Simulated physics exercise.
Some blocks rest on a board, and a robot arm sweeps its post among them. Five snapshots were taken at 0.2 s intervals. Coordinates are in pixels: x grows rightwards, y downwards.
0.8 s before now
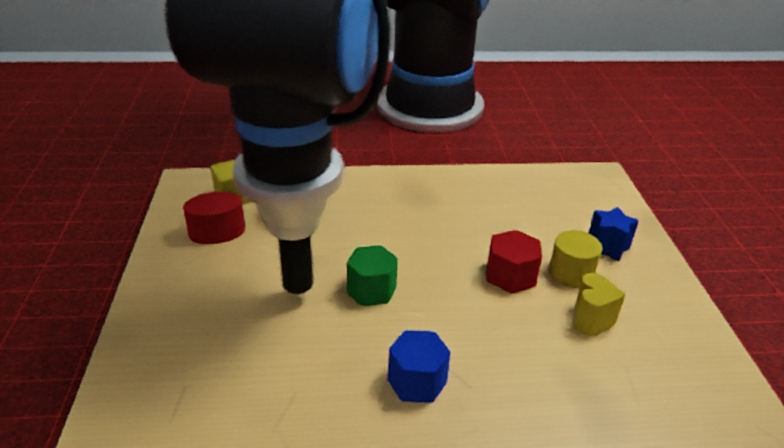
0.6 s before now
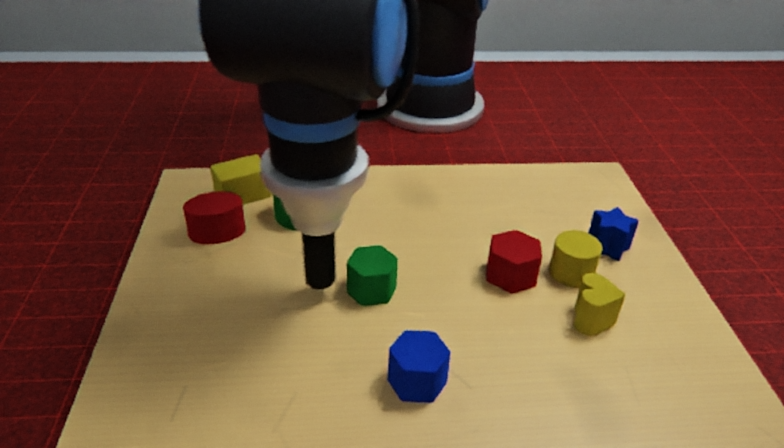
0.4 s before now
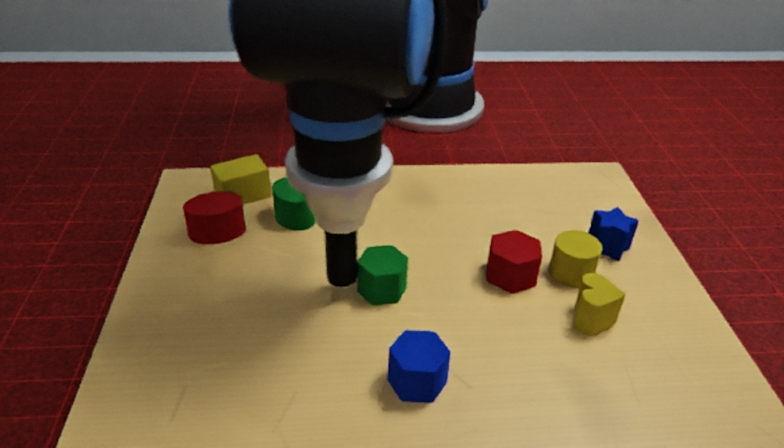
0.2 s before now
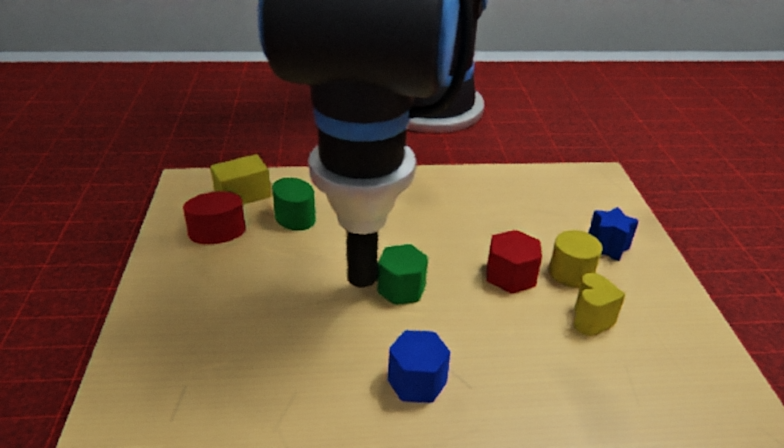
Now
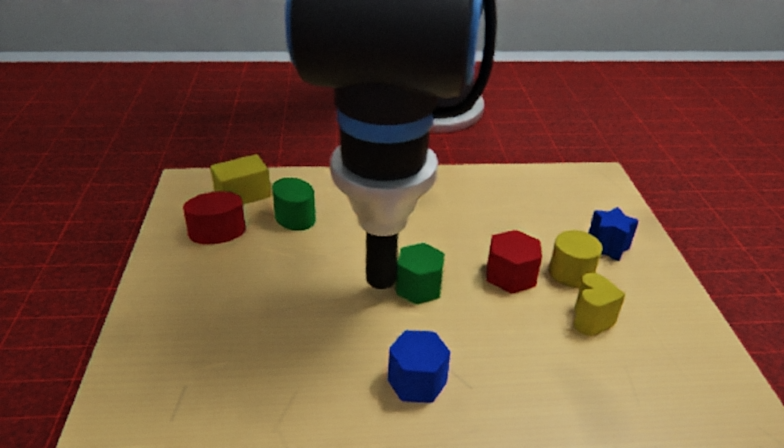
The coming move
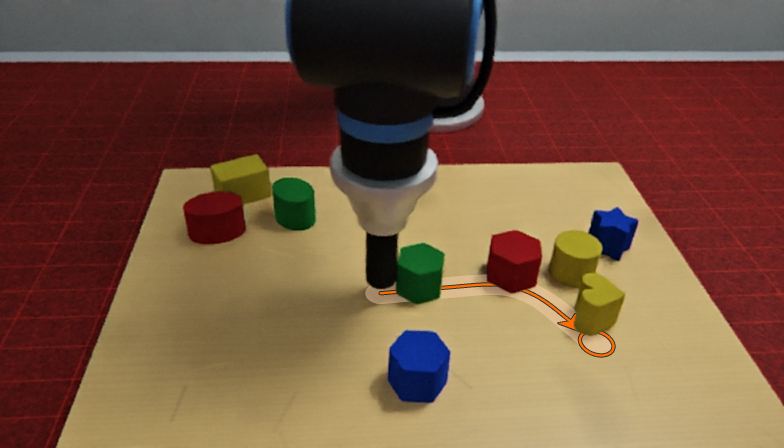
At the start, a robot arm holds its dark post over a wooden board of colored blocks, just left of a green hexagonal block. The post moves right, meets the green block and pushes it a short way toward the red hexagonal block, while the other blocks stay still.
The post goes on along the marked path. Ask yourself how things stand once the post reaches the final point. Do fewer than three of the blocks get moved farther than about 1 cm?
No
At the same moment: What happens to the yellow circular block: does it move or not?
If the post follows that path, the yellow circular block ends up shifted.
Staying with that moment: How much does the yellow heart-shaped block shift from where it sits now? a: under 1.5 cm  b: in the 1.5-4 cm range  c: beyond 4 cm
I choose b.
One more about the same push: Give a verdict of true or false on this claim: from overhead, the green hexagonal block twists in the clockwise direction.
This is false.
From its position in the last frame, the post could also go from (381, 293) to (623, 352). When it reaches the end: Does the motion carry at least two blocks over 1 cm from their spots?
In short: No.
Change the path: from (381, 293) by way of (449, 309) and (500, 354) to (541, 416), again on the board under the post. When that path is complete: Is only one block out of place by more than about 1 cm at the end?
That would be a yes.
Drawn move, from (381, 293) over (458, 287) and (534, 295) to (597, 343).
On the path given first. One third of the way, post at (462, 274); green hexagonal block at (491, 242), turned 40° anticlockwise; red hexagonal block at (540, 240); yellow circular block at (588, 243).
Two thirds of the way, post at (538, 283); green hexagonal block at (507, 232), turned 85° anticlockwise; red hexagonal block at (555, 231), turned 25° clockwise; yellow circular block at (603, 243).
At the end, post at (601, 330); green hexagonal block at (507, 232), turned 85° anticlockwise; red hexagonal block at (555, 231), turned 25° clockwise; yellow circular block at (603, 243); yellow heart-shaped block at (627, 299), turned 50° anticlockwise.
